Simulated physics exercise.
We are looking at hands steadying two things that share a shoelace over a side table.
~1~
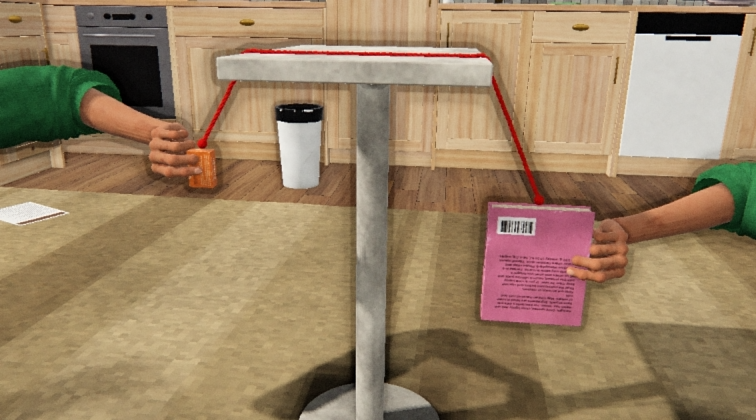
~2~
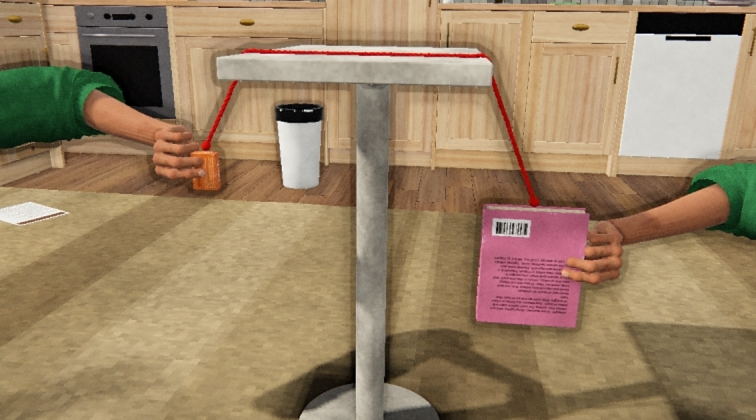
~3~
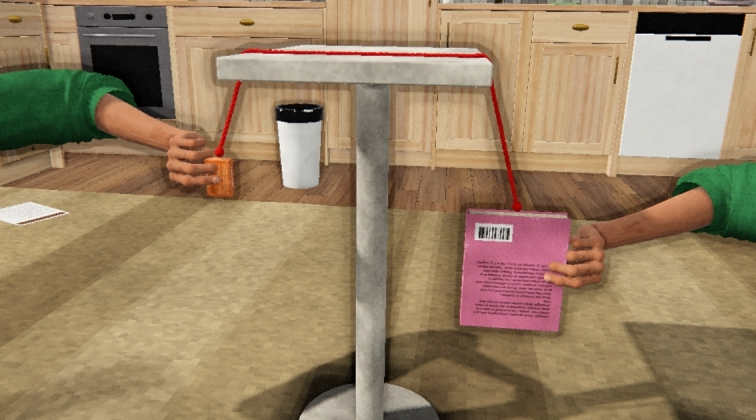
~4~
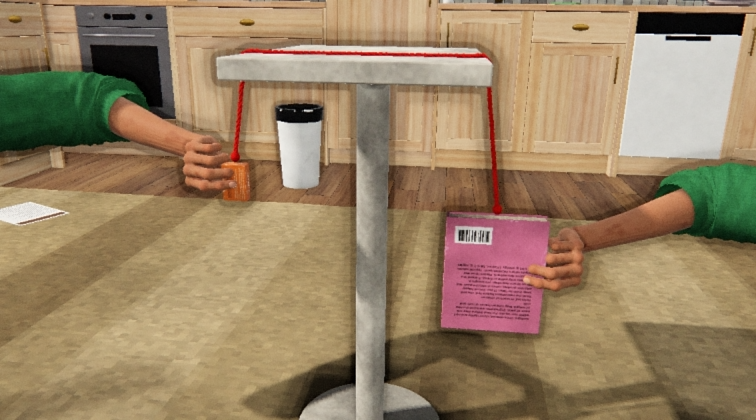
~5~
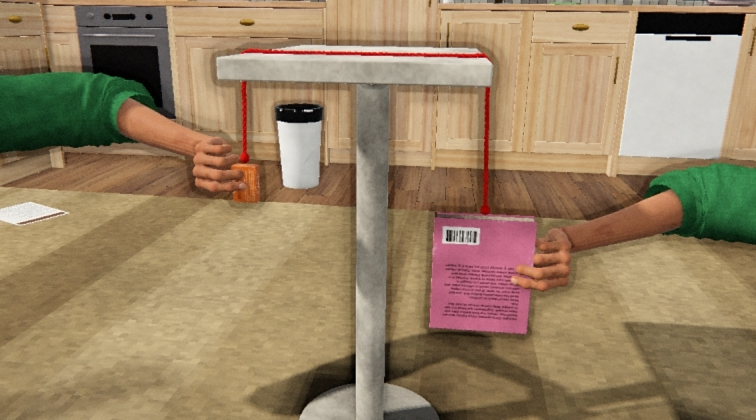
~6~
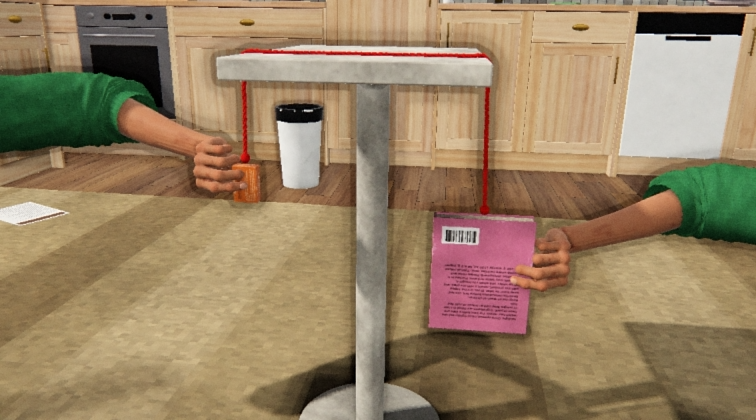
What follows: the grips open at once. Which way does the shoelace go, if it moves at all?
Outcome: The shoelace is pulled to the right.
Then, 0.42 s past the final frame, left matchbox higher; right book down on the floor.
Then, 0.80 s past the final frame, left matchbox down on the floor; right book down on the floor.
When it is over, left matchbox down on the floor; right book down on the floor. The shoelace slides rightwards.
